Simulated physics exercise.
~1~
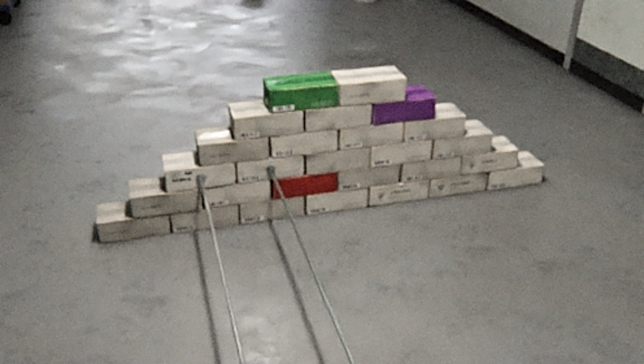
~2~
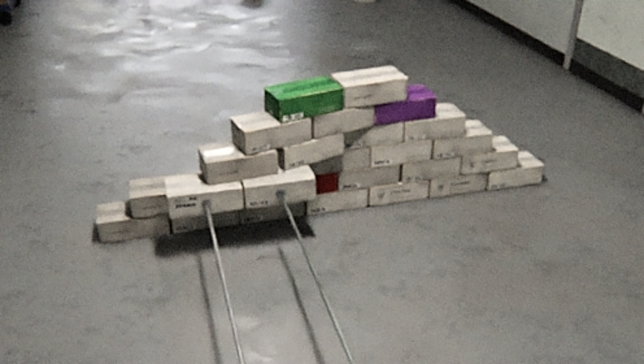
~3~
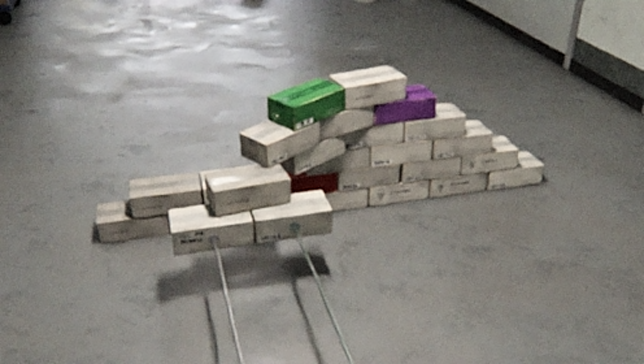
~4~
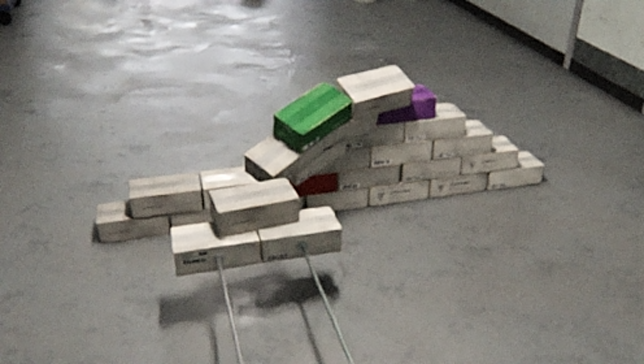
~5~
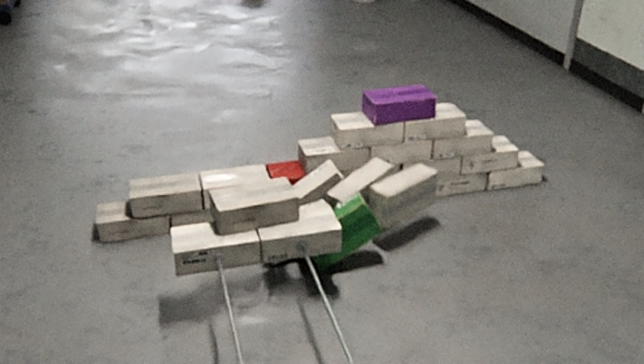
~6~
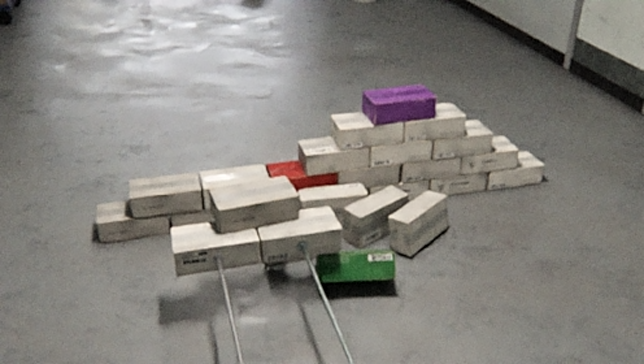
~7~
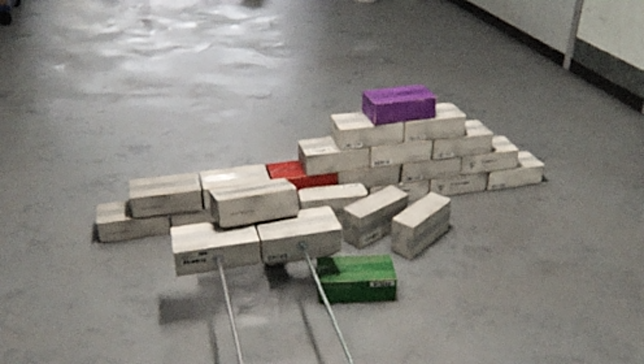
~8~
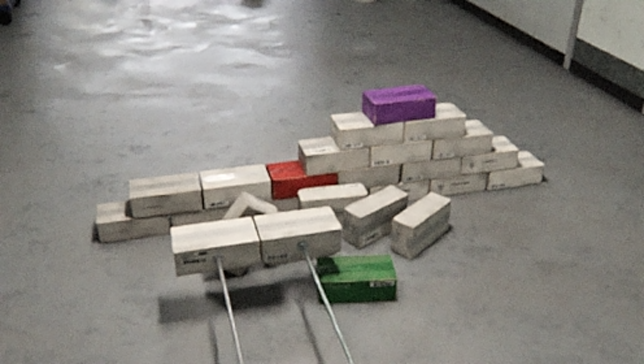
A stepped wall of pale boxes stands on a grey floor, seen from slightly above, with a green box at the top left, a purple one at the upper right and a red one low near the middle. Two thin steel rods draw two neighbouring boxes from the lower left towards the viewer. The boxes above sag, and one rides out on the pair. The green box tilts and tumbles down the front with several pale ones. It comes to rest upside down on the floor at the front, while the purple and red boxes stay in place.
